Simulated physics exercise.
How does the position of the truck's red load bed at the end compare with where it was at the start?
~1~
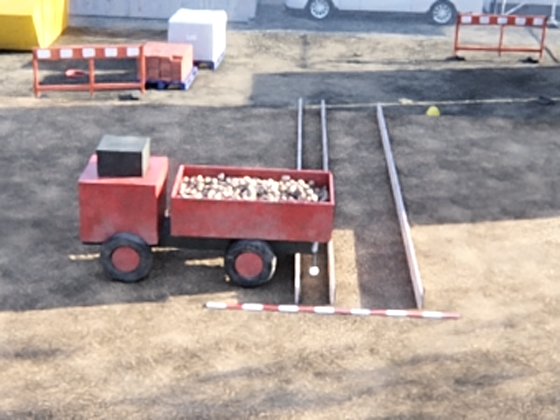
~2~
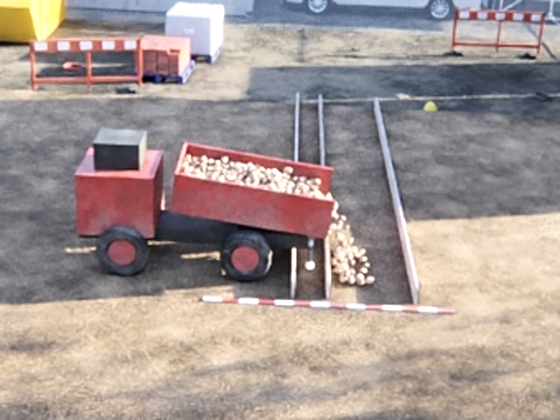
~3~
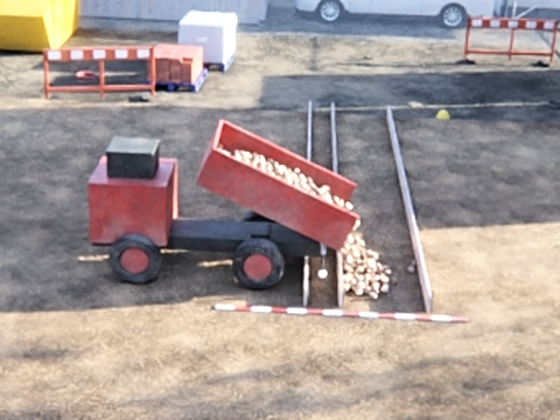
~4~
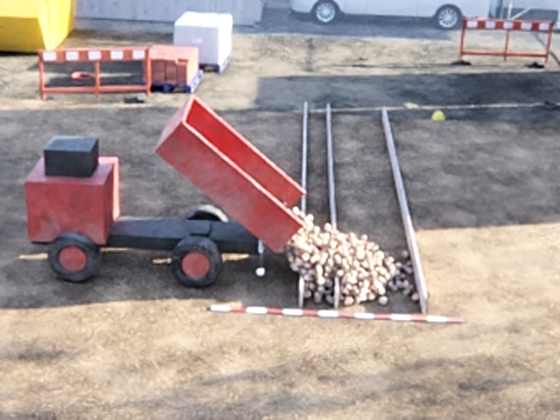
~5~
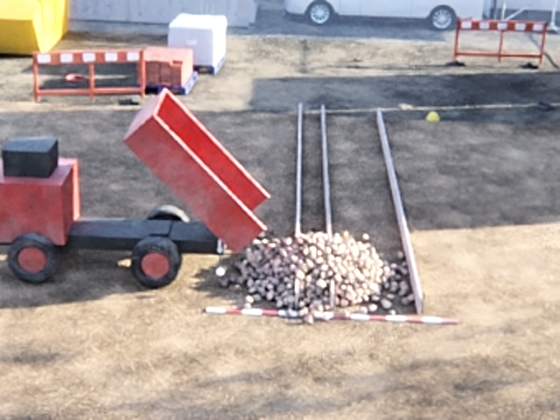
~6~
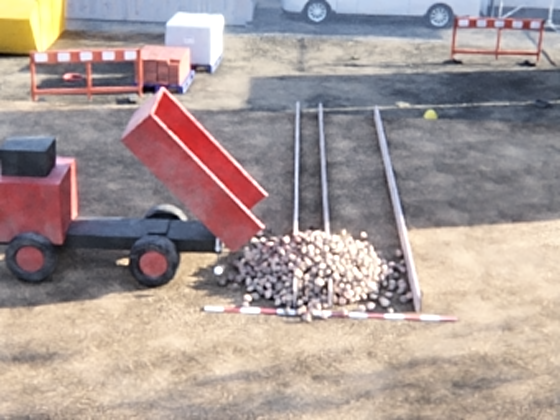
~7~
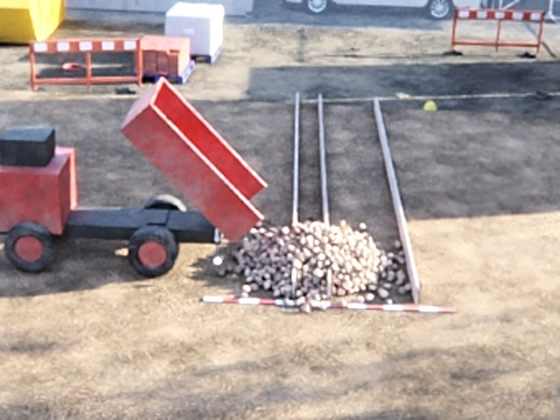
At the end the red load bed is farther to the left and raised higher, tilted steeply, whereas at the start it lay level over the back wheels.
